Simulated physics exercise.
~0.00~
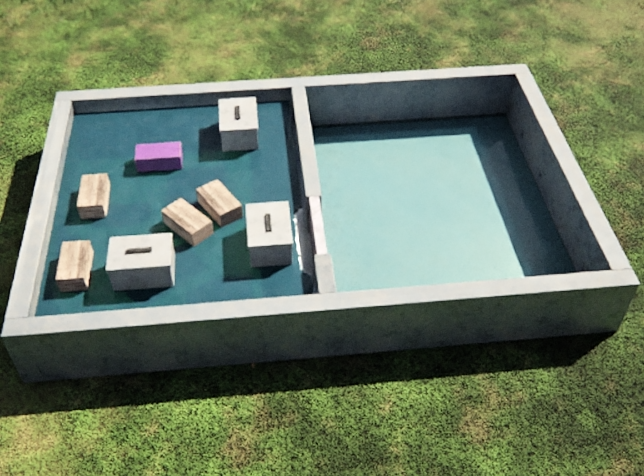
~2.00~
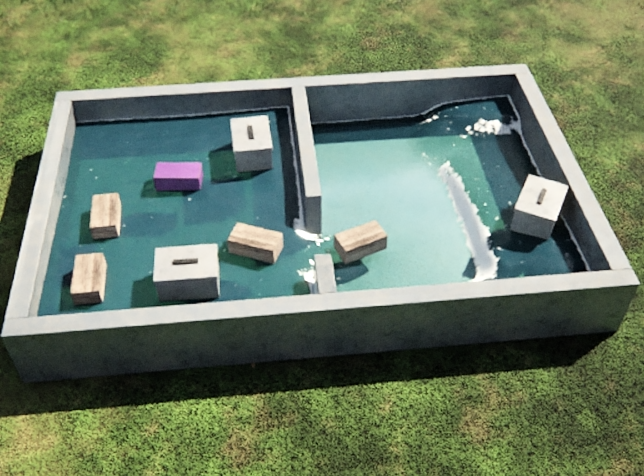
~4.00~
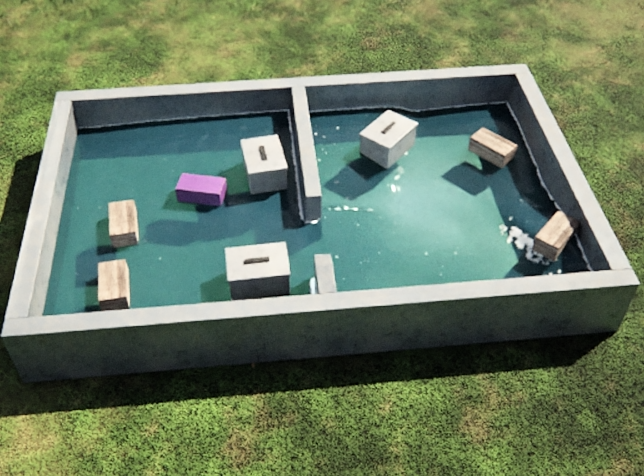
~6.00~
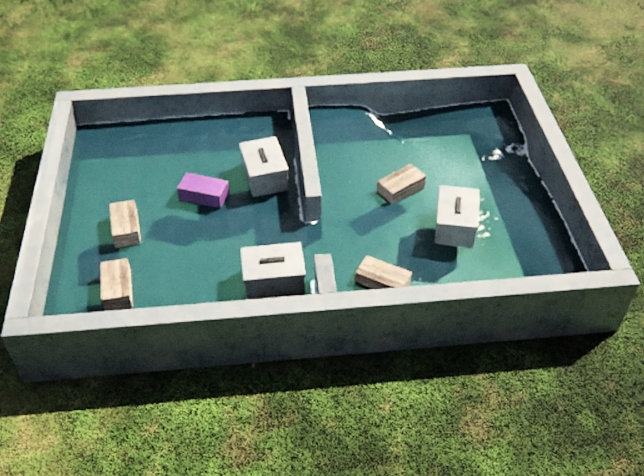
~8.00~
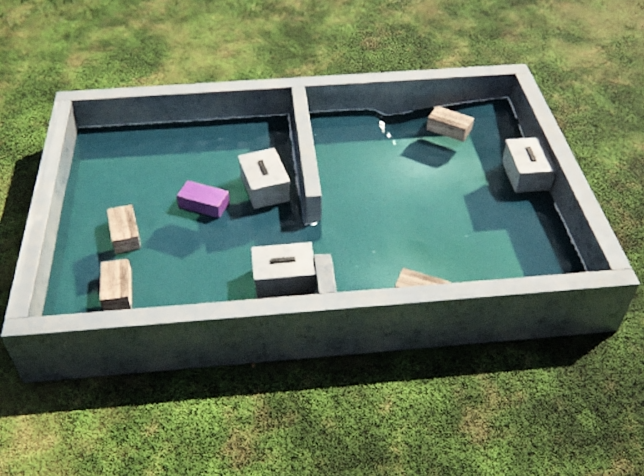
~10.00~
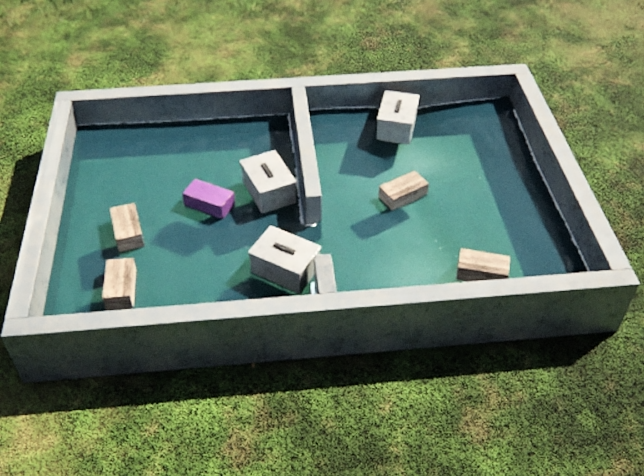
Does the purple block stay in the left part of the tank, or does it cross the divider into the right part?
The purple block stays in the left part. It drifts a little toward the divider but is still floating short of it at the end.
